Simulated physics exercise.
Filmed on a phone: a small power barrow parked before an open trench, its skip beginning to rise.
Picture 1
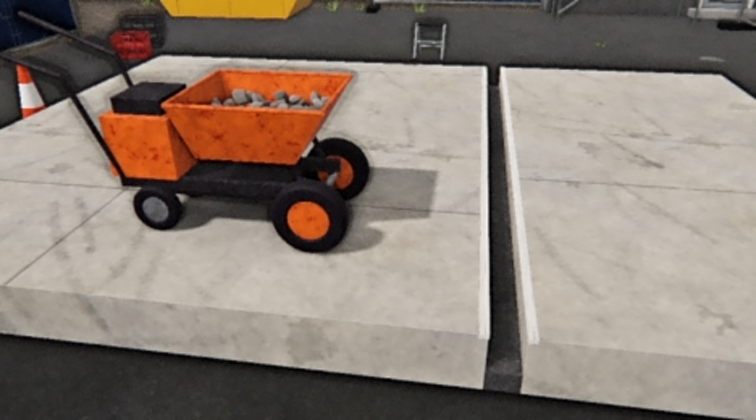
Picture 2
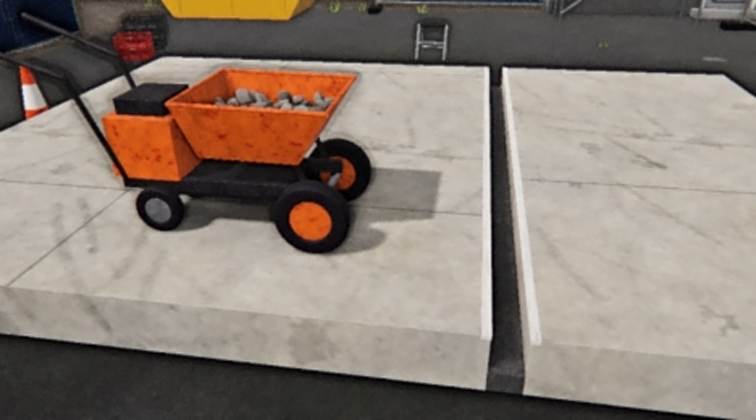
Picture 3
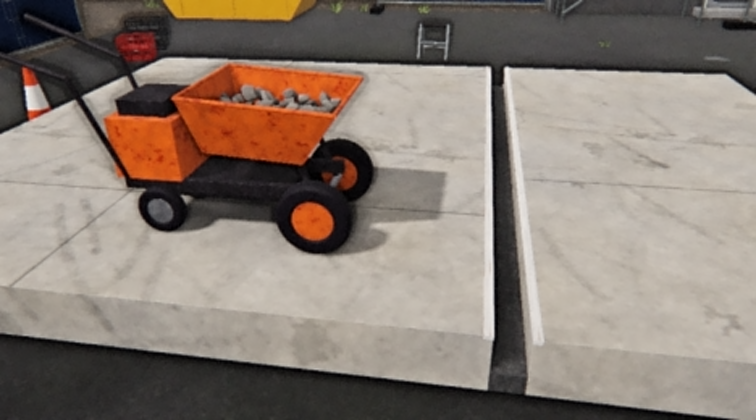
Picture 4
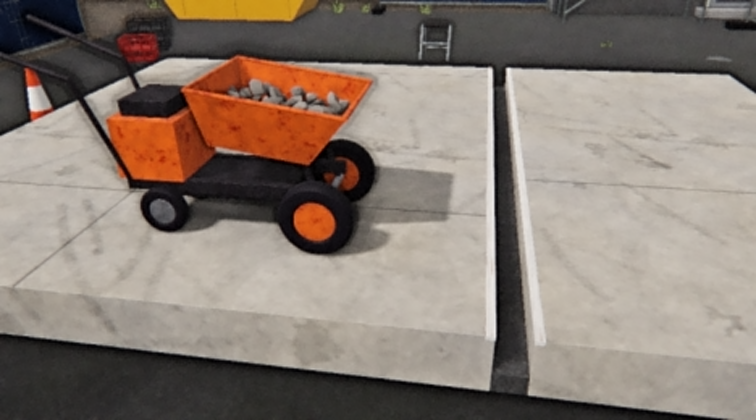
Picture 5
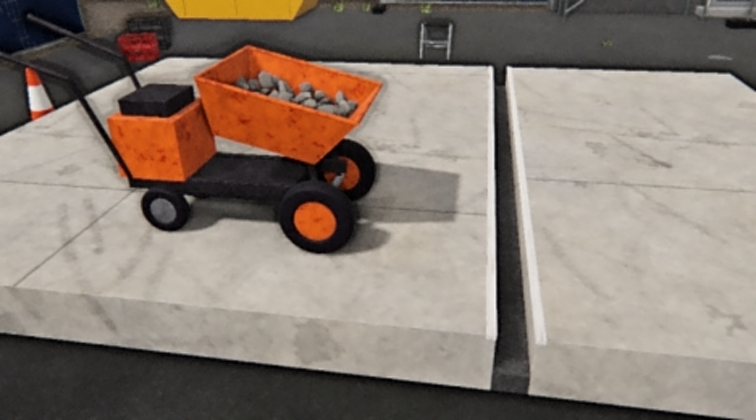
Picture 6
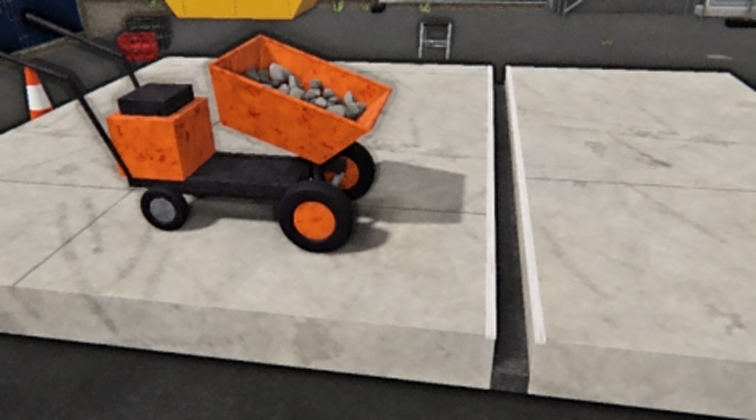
To begin with, a small orange power barrow loaded with grey stones stands on pale concrete slabs, its skip level, facing a narrow trench to the right. The skip's rear then lifts gradually, tilting its front lip down towards the right, while the stones stay inside and the wheels barely move.
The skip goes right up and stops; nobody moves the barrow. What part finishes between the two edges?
The trench takes only the smaller part.
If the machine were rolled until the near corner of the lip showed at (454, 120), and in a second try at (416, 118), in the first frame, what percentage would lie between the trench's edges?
Near 0 % and 30 %.
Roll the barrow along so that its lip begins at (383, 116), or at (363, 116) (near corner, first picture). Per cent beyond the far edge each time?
Roughly 20 per cent, and 10 per cent.
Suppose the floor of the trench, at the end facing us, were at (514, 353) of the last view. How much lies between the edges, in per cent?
Roughly 30 in a hundred.
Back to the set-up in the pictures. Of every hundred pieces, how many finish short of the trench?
About 60 per cent.
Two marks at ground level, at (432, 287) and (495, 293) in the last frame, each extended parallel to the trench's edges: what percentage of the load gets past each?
Near 80 % and 30 %.
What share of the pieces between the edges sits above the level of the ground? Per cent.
About 0 per cent.
Just after the last frame, skip tipped steeply; every one in the skip.
A moment on, skip tipped right over; the larger part in the skip; about a tenth short of the trench; just a few falling.
Further on, skip tipped right over; roughly a quarter in the skip; roughly half short of the trench; roughly a quarter in or heaped over the trench; just a few beyond it.
When it is over, skip tipped right over; about a tenth in the skip; roughly two thirds short of the trench; roughly a third in or heaped over the trench; just a few beyond it.
